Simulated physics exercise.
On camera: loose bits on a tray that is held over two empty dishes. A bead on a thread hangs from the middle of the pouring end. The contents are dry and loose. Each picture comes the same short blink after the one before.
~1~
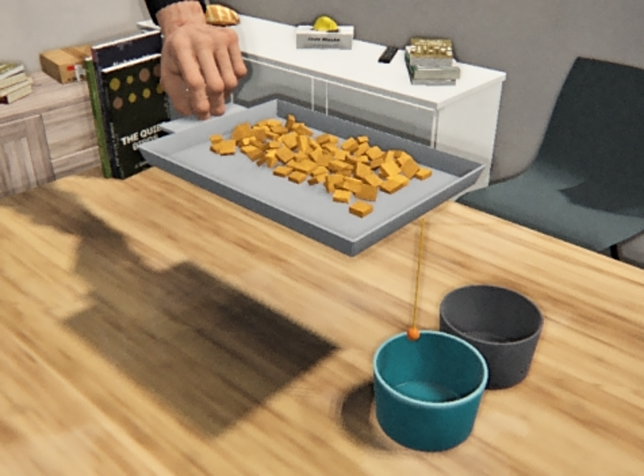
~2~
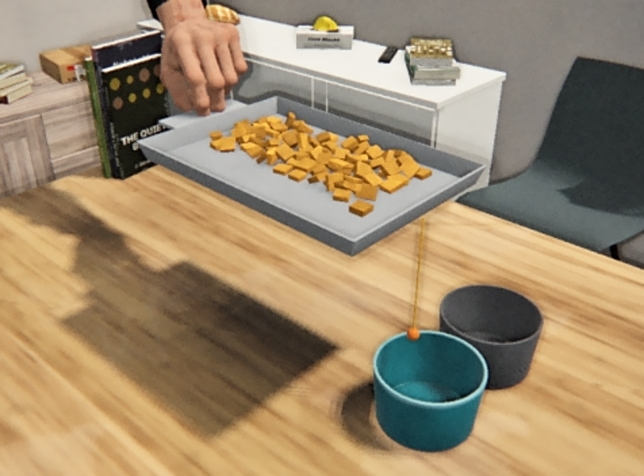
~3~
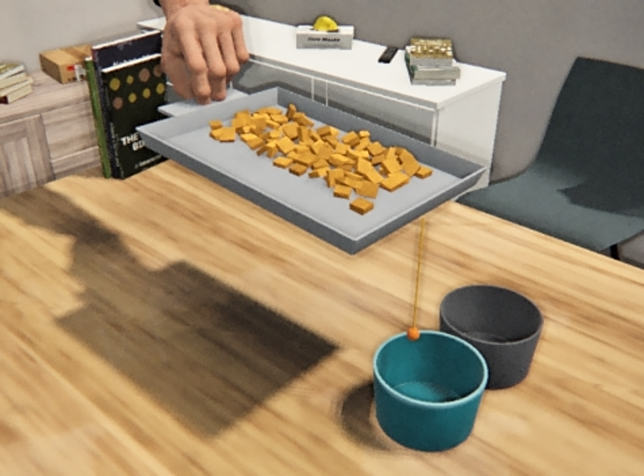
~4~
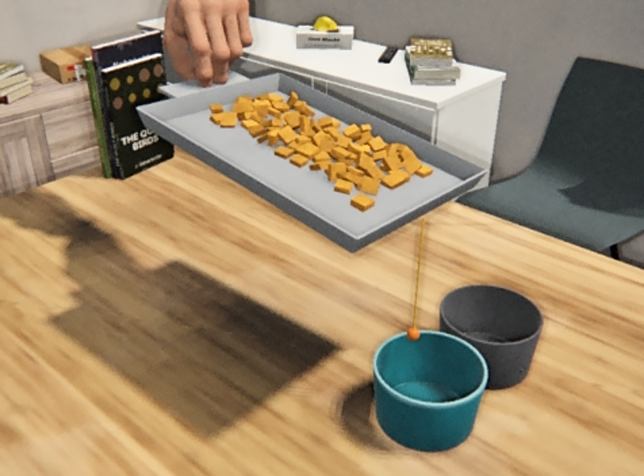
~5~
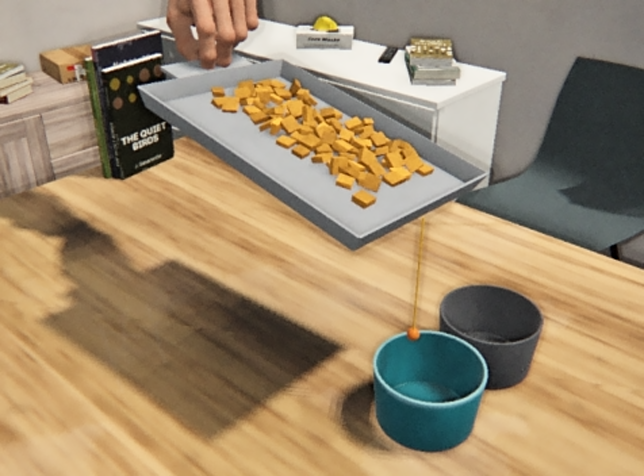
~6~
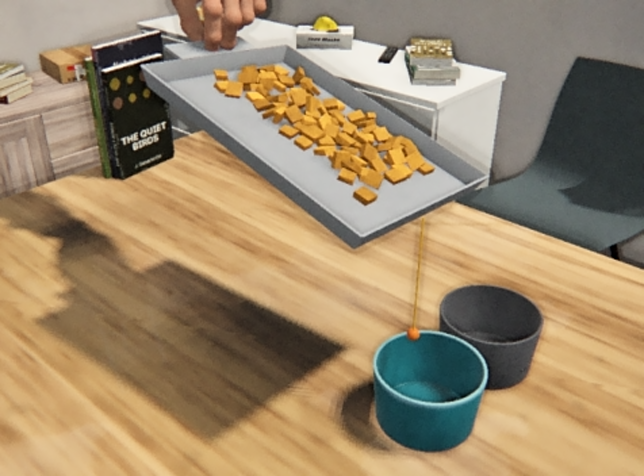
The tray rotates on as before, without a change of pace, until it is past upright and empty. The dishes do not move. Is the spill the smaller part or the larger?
In the dishes lies the larger part of it.
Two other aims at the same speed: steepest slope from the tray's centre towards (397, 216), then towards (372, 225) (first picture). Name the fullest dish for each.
First the left one, then the left dish.
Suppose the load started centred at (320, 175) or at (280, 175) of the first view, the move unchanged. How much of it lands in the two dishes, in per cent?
First some 80, then 80 per cent.
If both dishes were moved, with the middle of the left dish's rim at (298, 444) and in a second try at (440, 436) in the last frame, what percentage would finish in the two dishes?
First some 0, then 40 per cent.
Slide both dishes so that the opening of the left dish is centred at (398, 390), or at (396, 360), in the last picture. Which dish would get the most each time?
In turn: Right; the right-hand dish.
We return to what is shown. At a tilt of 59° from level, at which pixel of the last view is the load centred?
Roughly at (440, 161).
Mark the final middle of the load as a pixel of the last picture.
Roughly at (480, 363).
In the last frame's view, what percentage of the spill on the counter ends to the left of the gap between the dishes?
It comes to 30 per cent or so.
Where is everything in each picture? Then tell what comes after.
In the first frame, corners of the pouring end (353, 236) and (477, 165), level; middle of the load (321, 155), small crackers; left dish (475, 413); right dish (533, 354); bead on its thread (413, 334).
In the second frame, corners of the pouring end (353, 235) and (477, 165), level; middle of the load (321, 153).
In the third frame, corners of the pouring end (354, 234) and (478, 167), tipped barely, lowest at the right corner; middle of the load (321, 148).
In the fourth frame, corners of the pouring end (356, 232) and (479, 169), tipped a little, lowest at the right corner; middle of the load (323, 139).
In the fifth frame, corners of the pouring end (359, 231) and (480, 172), tipped a little, lowest at the right corner; middle of the load (325, 130).
In the sixth frame, corners of the pouring end (361, 229) and (480, 174), tipped clearly, lowest at the right corner; middle of the load (327, 122); left dish (475, 413); right dish (533, 354).
Just after the last frame, tray tipped steeply; almost all on the tray; just a few in the air.
A moment on, tray tipped right over; roughly a third on the tray; about a tenth in the left dish; roughly half in the right dish; about a tenth outside both; about a tenth in the air.
Further on, tray tipped past a quarter turn; roughly a quarter in the left dish; roughly two thirds in the right dish; about a tenth outside both.
When it is over, tray tipped past a quarter turn; roughly a quarter in the left dish; roughly two thirds in the right dish; about a tenth outside both.
